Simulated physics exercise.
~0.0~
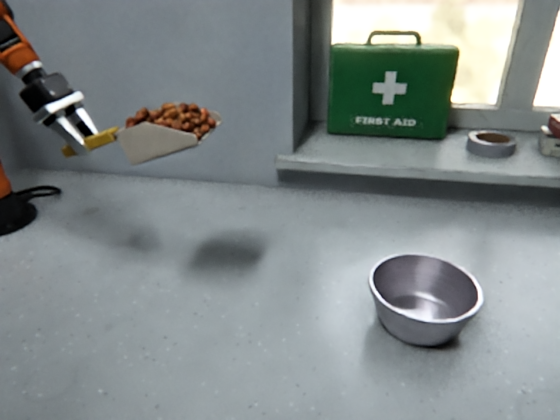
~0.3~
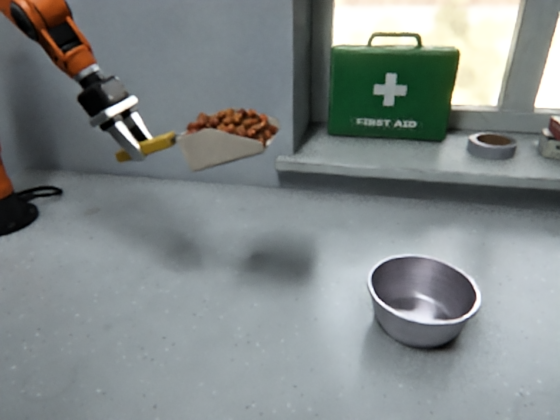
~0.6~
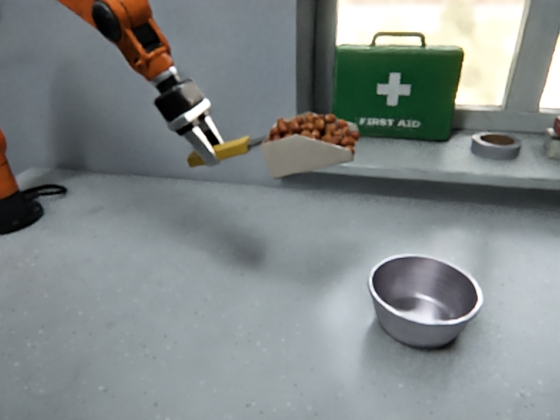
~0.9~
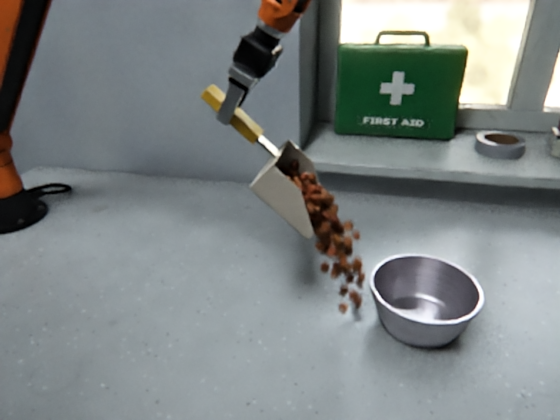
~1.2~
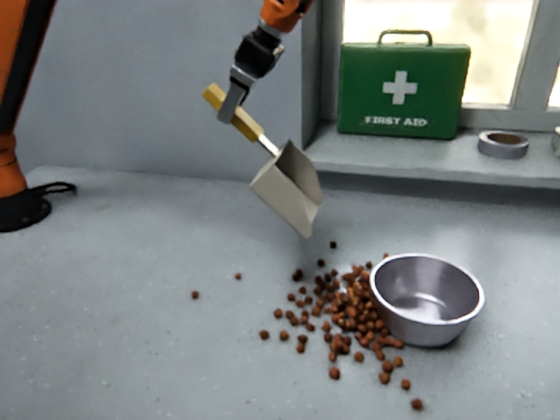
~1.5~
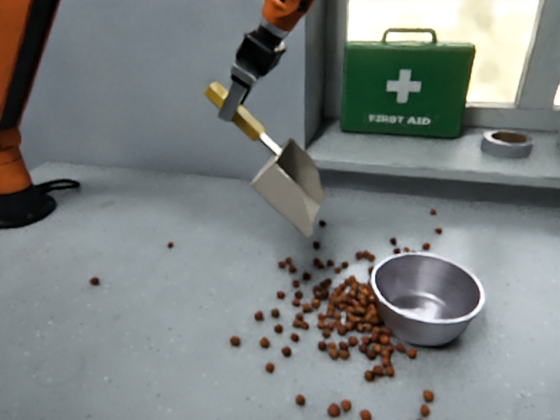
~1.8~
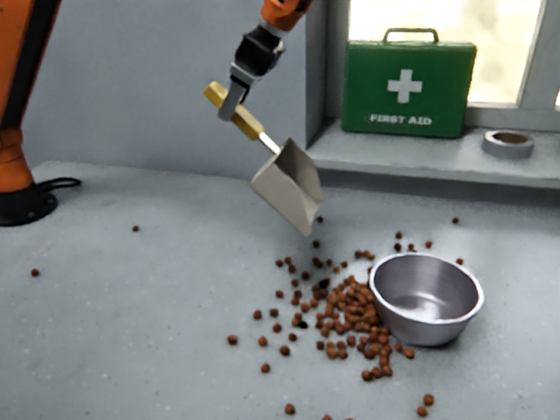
On a grey countertop beside a windowsill holding a green first aid kit, an orange robot arm grips the yellow handle of a scoop heaped with small brown nuts. The arm carries the scoop to the right through the air, toward a round metal bowl. Before reaching it, the arm draws back slightly and tips the scoop steeply forward. The nuts pour out and fall just left of the bowl, piling against its side and scattering across the counter. Finally, the emptied scoop hangs tilted above the spill, while the bowl stays empty.
